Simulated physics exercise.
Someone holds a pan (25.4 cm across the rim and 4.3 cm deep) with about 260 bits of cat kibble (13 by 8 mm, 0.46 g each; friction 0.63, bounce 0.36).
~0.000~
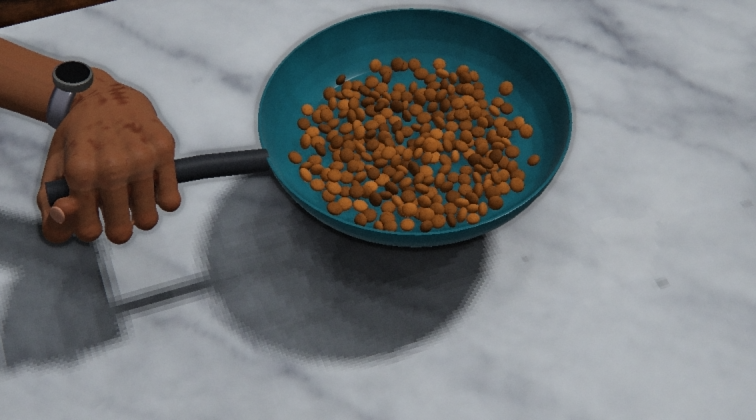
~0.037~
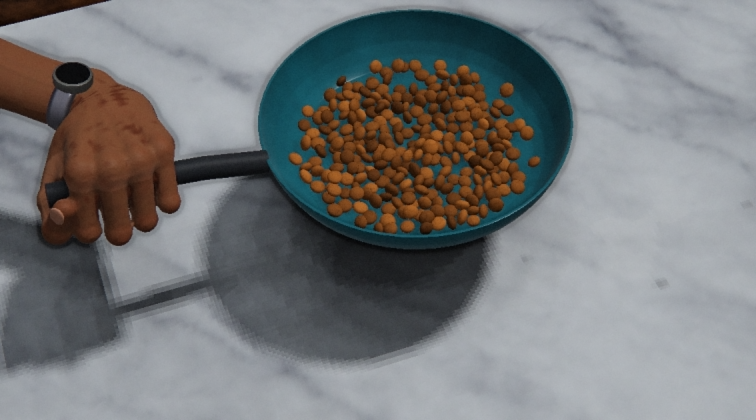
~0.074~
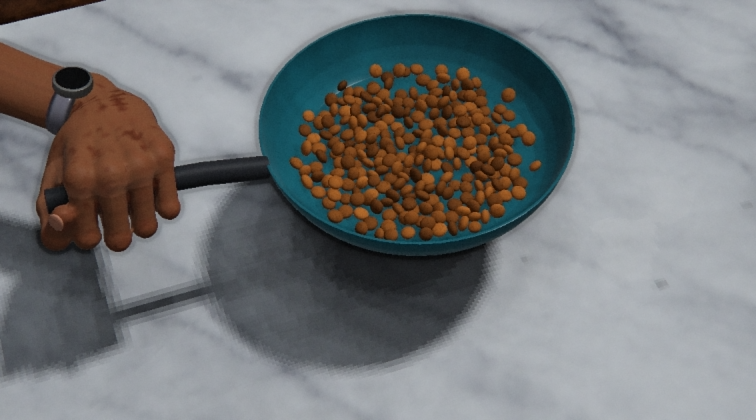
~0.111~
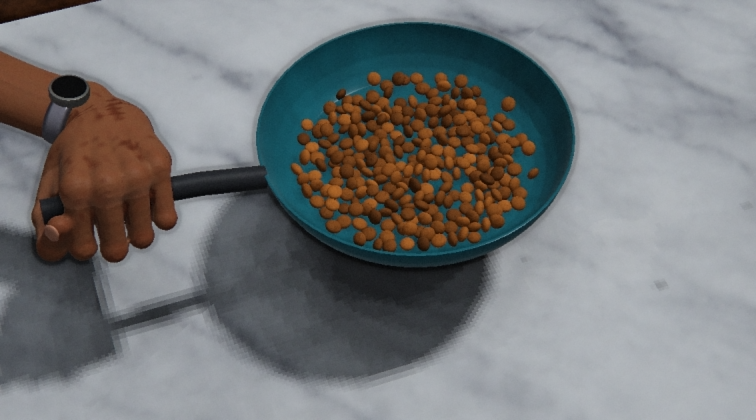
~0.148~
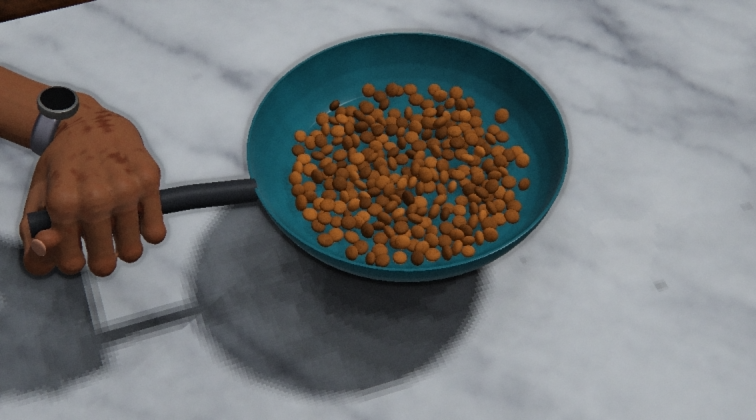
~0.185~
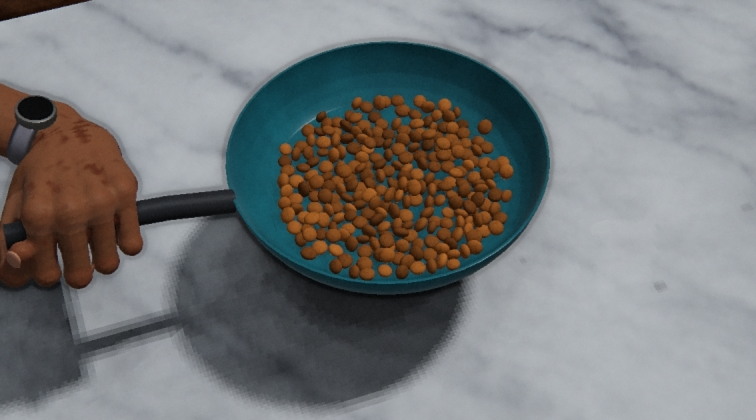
At first, a hand wearing a watch holds a teal pan of small brown kibble pieces almost still above a marble surface. The hand then moves the level pan slowly down the view, and then down and to the left more quickly, while the pieces shift slightly inside it.
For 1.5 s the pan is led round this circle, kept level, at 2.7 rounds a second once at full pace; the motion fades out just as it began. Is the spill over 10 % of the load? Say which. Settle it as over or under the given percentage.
Under it.
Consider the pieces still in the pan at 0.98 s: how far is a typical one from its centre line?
6.5 centimetres, about.
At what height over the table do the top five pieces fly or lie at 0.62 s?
I'd put it at some 13 cm.
After 0.62 s, pan 100 %; middle of the pieces not yet landed near (383, 159).
After 0.98 s, pan 100 %; middle of the pieces not yet landed near (391, 167).
After 1.31 s, pan 100 %; middle of the pieces not yet landed near (393, 159).
After 1.63 s, pan 100 %; middle of the pieces not yet landed near (358, 164).
In the end, at 1.9 s, pan 100 %.
